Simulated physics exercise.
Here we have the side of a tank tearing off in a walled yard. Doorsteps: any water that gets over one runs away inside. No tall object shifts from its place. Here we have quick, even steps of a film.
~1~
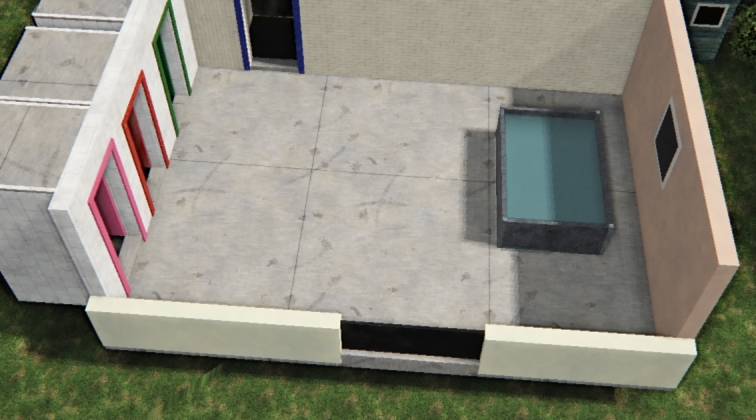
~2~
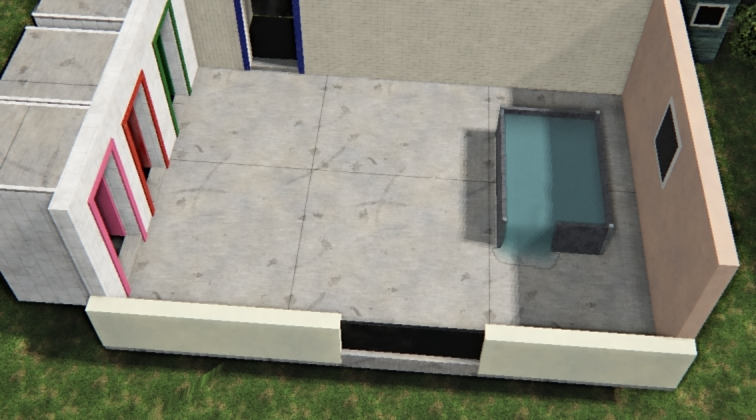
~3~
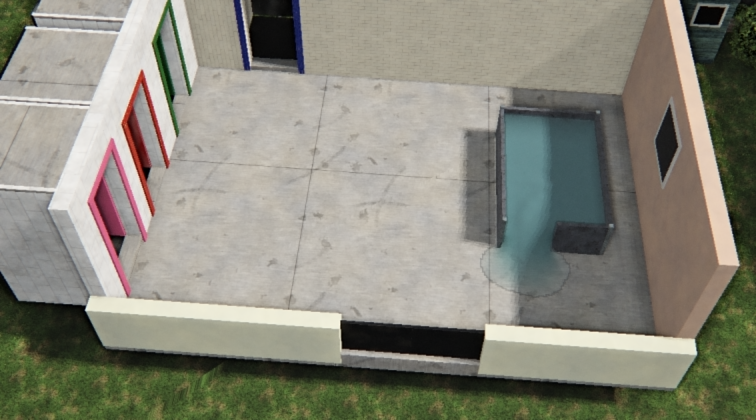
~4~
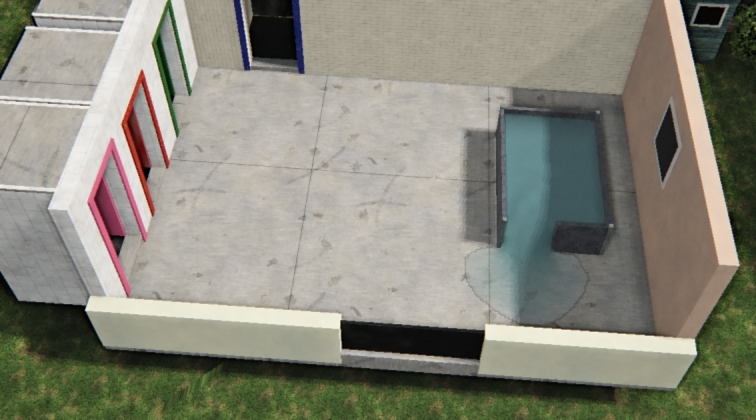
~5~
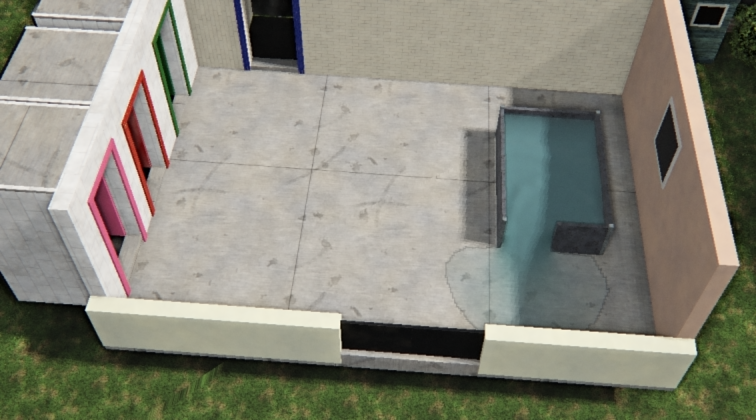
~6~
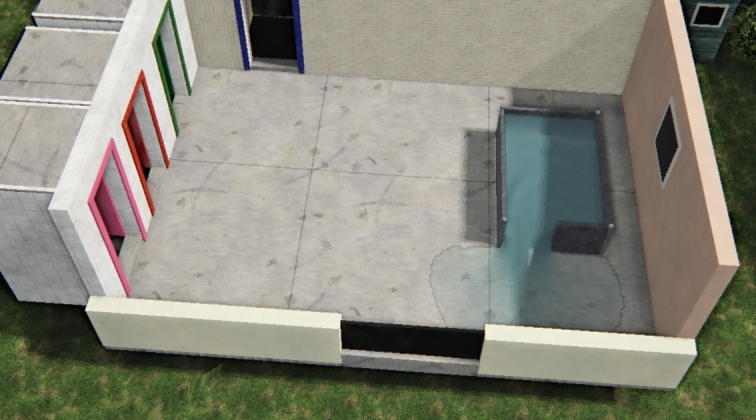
An open tank of blue-green water stands in a grey-paved walled yard, seen from high above. The dark-sided tank is at the right by a pinkish wall, with pink, red and green-edged doorways at left, a blue-edged one behind, and a low cream wall in front. The tank's near side tears open at its left, and water pours out, spreading across the paving to the front wall.
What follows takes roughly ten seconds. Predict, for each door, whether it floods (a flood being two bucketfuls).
Green door: No more than two buckets. Red door: No more than two buckets. Blue door: No more than two buckets. Pink door: No more than two buckets.
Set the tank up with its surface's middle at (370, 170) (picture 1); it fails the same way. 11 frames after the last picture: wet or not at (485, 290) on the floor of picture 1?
Soaked.
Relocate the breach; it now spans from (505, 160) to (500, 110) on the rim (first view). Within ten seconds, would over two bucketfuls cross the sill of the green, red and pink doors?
Against the threshold, the green door beats it, the red door beats it and the pink door misses it.
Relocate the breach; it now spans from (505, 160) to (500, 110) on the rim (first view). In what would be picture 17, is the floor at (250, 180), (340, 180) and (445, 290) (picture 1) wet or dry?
Submerged, submerged, unwetted.
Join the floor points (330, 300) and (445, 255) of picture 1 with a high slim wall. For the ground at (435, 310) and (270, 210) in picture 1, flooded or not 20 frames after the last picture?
As listed: Under water, not flooded.
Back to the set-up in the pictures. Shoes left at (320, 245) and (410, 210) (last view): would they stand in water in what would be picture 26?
Taken in order, drenched then bone-dry.
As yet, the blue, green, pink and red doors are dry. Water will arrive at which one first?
Looks like the one in pink.
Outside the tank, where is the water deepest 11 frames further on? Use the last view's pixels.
About at (651, 363).
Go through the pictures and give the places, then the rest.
The open tank at (553, 167) is whole and still, in the first frame.
The front is at (553, 261), out from the gap at (527, 238), in the second frame.
The front is at (543, 292), out from the gap at (527, 240), in the third frame.
The front is at (540, 319), out from the gap at (527, 240), in the fourth frame.
Water pours out at (527, 240) and has run to a hidden place, in the fifth frame.
Water pours out at (527, 240) and has run to a hidden place, in the sixth frame.
A moment on, water covers 15 % of the floor; the green door not reached, the red door not reached, the blue door not reached, the pink door not reached.
Next, water covers 20 % of the floor; the green door not reached, the red door not reached, the blue door not reached, the pink door not reached.
Then, water covers 40 % of the floor; the green door not reached, the red door not reached, the blue door not reached, the pink door wet at the sill, nothing in.
Later, water covers 65 % of the floor; the green door wet at the sill, nothing in, the red door under two buckets in, the blue door not reached, the pink door wet at the sill, nothing in.
In the end, water covers 90 % of the floor; the green door wet at the sill, nothing in, the red door under two buckets in, the blue door wet at the sill, nothing in, the pink door wet at the sill, nothing in.
